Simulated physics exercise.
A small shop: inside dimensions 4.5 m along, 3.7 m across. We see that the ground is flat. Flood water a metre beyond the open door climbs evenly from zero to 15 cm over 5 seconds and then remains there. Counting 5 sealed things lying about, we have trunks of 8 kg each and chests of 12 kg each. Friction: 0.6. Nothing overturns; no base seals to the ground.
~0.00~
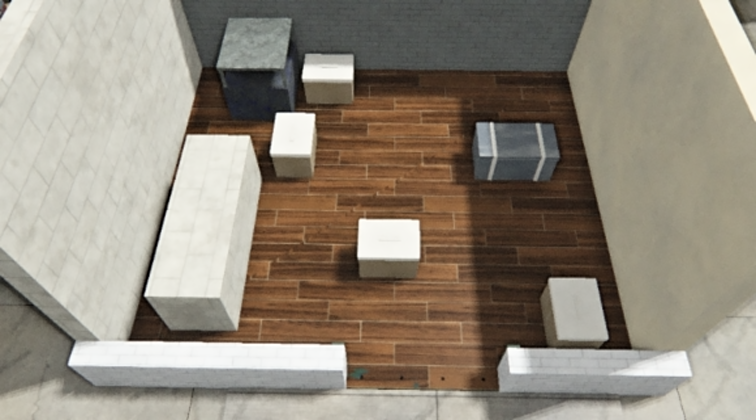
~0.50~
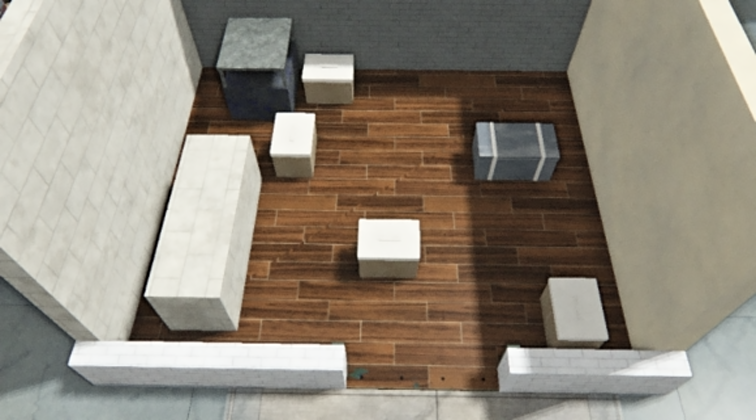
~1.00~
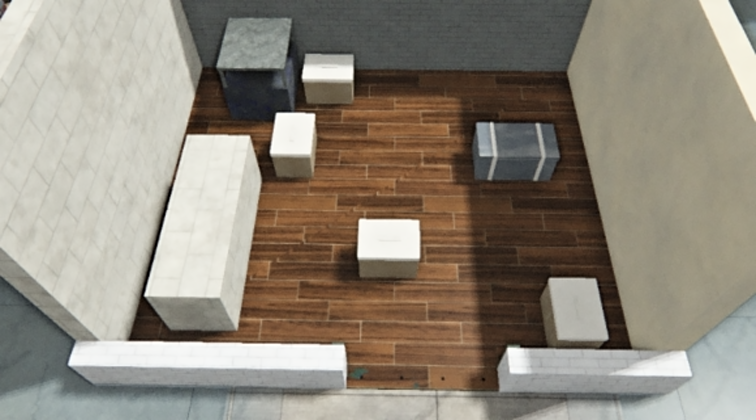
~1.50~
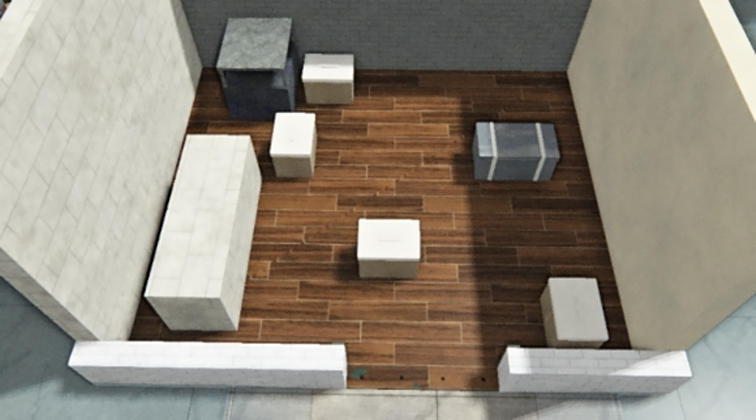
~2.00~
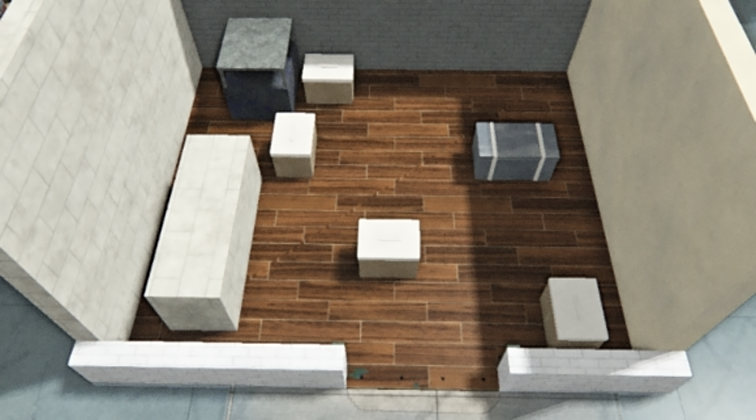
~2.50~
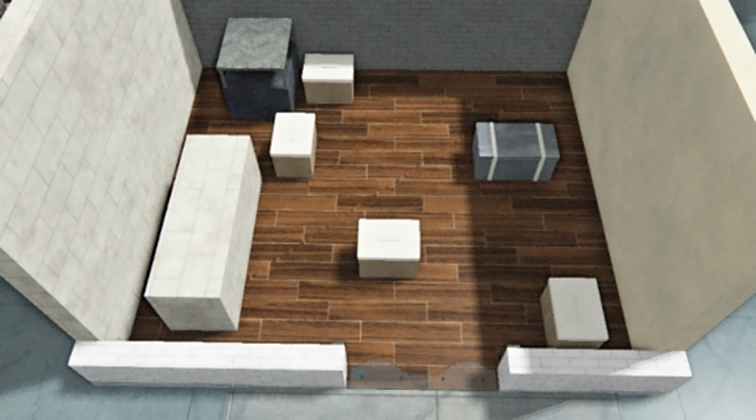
Nothing inside the small shop visibly moves, and the camera holds still, looking down from high in front; only the paving outside shifts slightly in tone and a faint greyish patch shows at the front gap. The room has pale side walls, a grey back wall and a brown plank floor. A long white block and blue-grey box stand left, a banded grey trunk right, and smaller off-white boxes between and around them.
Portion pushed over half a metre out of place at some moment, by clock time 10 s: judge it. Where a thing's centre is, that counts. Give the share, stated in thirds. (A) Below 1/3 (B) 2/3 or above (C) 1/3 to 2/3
C.
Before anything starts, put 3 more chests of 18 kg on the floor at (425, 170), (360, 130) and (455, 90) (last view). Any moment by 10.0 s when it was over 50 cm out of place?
Result, in listed order: Not exceeded / not exceeded / not exceeded.
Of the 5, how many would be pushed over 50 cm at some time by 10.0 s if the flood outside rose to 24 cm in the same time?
That would give 3.
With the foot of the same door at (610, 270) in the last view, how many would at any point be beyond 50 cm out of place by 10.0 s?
In that case 1 of them.
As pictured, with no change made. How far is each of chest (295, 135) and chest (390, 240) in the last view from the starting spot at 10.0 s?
The first is 0 cm from its start, the second 120 cm.
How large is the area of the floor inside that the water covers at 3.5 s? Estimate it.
I'd put it close to 1.0 m2.
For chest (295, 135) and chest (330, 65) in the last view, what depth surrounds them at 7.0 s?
Some 3 cm at the first, some 0 cm at the second.
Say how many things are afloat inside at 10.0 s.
I'd say 2 of them.
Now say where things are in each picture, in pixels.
The first picture shows a trunk at (517, 140) rests on the ground; a chest at (328, 66), on the bottom; 0.0 m2 under water; 0 of 5 have shifted.
The second picture shows a trunk at (517, 140), on the bottom; a chest at (328, 66) rests on the ground; 0.0 m2 under water; 0 of 5 have shifted.
The third picture shows a trunk at (517, 140), on the bottom; a chest at (328, 66) rests on the ground; 0.0 m2 under water; 0 of 5 have shifted.
The fourth picture shows a trunk at (517, 140), on the bottom; a chest at (328, 66), on the bottom; water covers 0.0 m2; 0 of 5 have shifted.
The fifth picture shows a trunk at (517, 140) rests on the ground; a chest at (328, 66) rests on the ground; water covers 0.0 m2; 0 of 5 have shifted.
The sixth picture shows a trunk at (517, 140), on the bottom; a chest at (328, 66) rests on the ground; water covers 0.0 m2; 0 of 5 have shifted.
After 3.5 s 0 of 5 are over 50 cm from their spots; 0 afloat.
After 4.5 s 0 of 5 are over 50 cm from their spots; 0 afloat.
After 7.0 s 1 of 5 are over 50 cm from their spots; 0 afloat.
After 10.0 s 2 of 5 are over 50 cm from their spots, and 2 have been at some point; 2 afloat.
